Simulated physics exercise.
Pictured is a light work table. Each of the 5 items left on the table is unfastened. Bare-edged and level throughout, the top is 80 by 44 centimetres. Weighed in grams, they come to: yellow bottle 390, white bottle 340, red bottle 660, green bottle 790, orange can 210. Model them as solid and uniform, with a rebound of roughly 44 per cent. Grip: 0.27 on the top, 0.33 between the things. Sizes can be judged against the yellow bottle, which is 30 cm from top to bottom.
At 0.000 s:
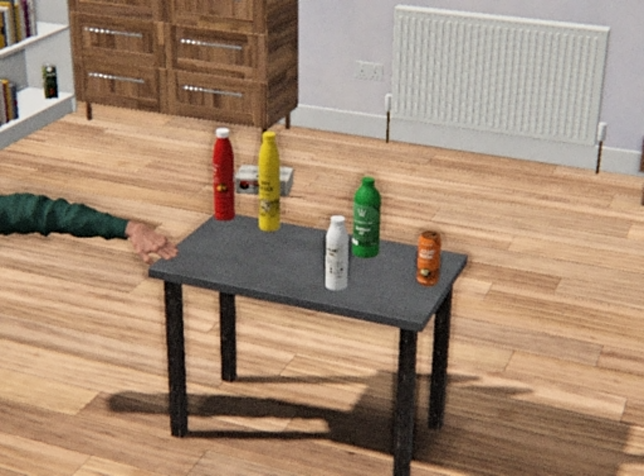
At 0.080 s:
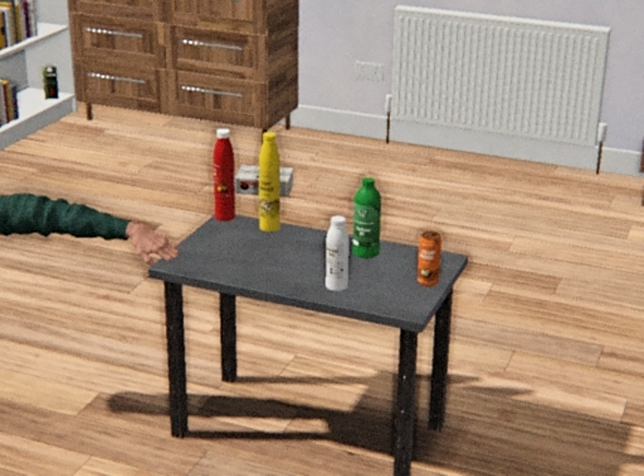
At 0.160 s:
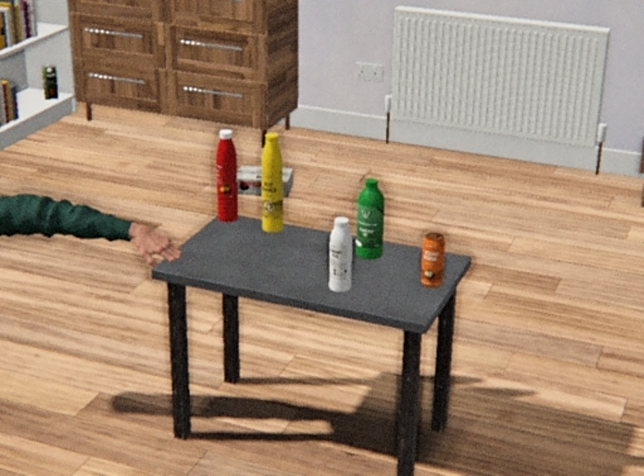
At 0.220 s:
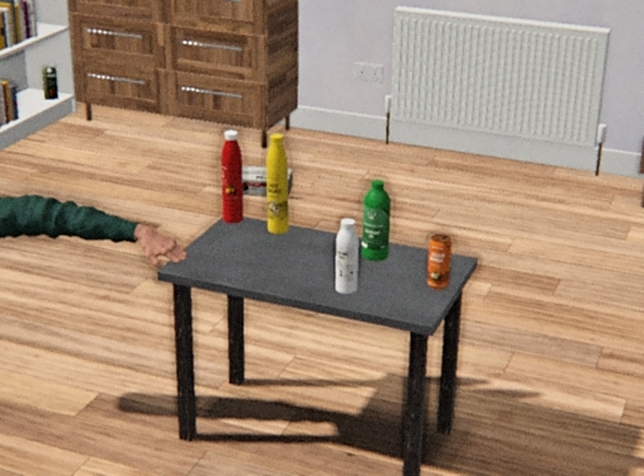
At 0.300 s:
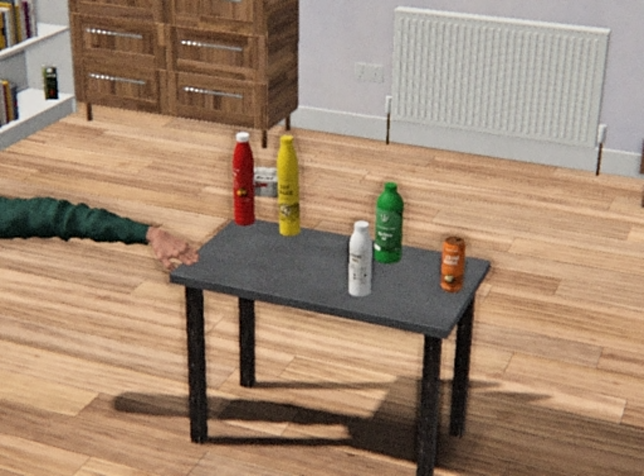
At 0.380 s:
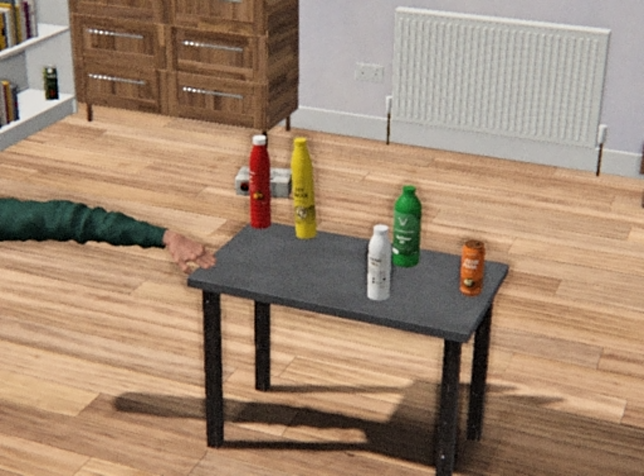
An arm in a dark green sleeve reaches in from the left to a dark grey table on a wooden floor, seen from slightly above by a still camera, with drawers and a white radiator behind. Red and yellow bottles stand at the back left, white, green and orange containers further right. The hand and table move rightward, slowly then faster, the upright containers travelling along.
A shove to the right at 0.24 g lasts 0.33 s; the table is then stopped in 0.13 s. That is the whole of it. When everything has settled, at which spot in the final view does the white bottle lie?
(422, 270).
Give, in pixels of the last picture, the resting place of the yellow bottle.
Look near (399, 245) and you'll find it.
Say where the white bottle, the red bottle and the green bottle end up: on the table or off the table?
Observed: White bottle remains in bounds; red bottle exits its support; green bottle remains in bounds.
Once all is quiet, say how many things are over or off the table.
Count: 3.
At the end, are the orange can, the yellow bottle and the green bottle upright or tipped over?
Final state - orange can: Goes over; yellow bottle: Goes over; green bottle: Remains on its base.
After 0.58 s, table along by 18 cm; white bottle moved 5 cm near (418, 269); red bottle 20° off upright; yellow bottle 20° off upright.
After 0.88 s, table along by 18 cm; orange can now off the table; white bottle moved 6 cm near (422, 270); yellow bottle on its side.
After 1.08 s, table along by 18 cm; red bottle now off the table; white bottle moved 6 cm near (422, 270); yellow bottle on its side.
After 1.38 s, table along by 18 cm; white bottle moved 6 cm near (422, 270); yellow bottle on its side; green bottle moved 6 cm.
In the end (1.5 s), off the table, red bottle and orange can; toppled on the table, yellow bottle; not toppled but over 5 cm from the start, white bottle and green bottle. At the end, from the last picture's camera, white bottle near (422, 270).
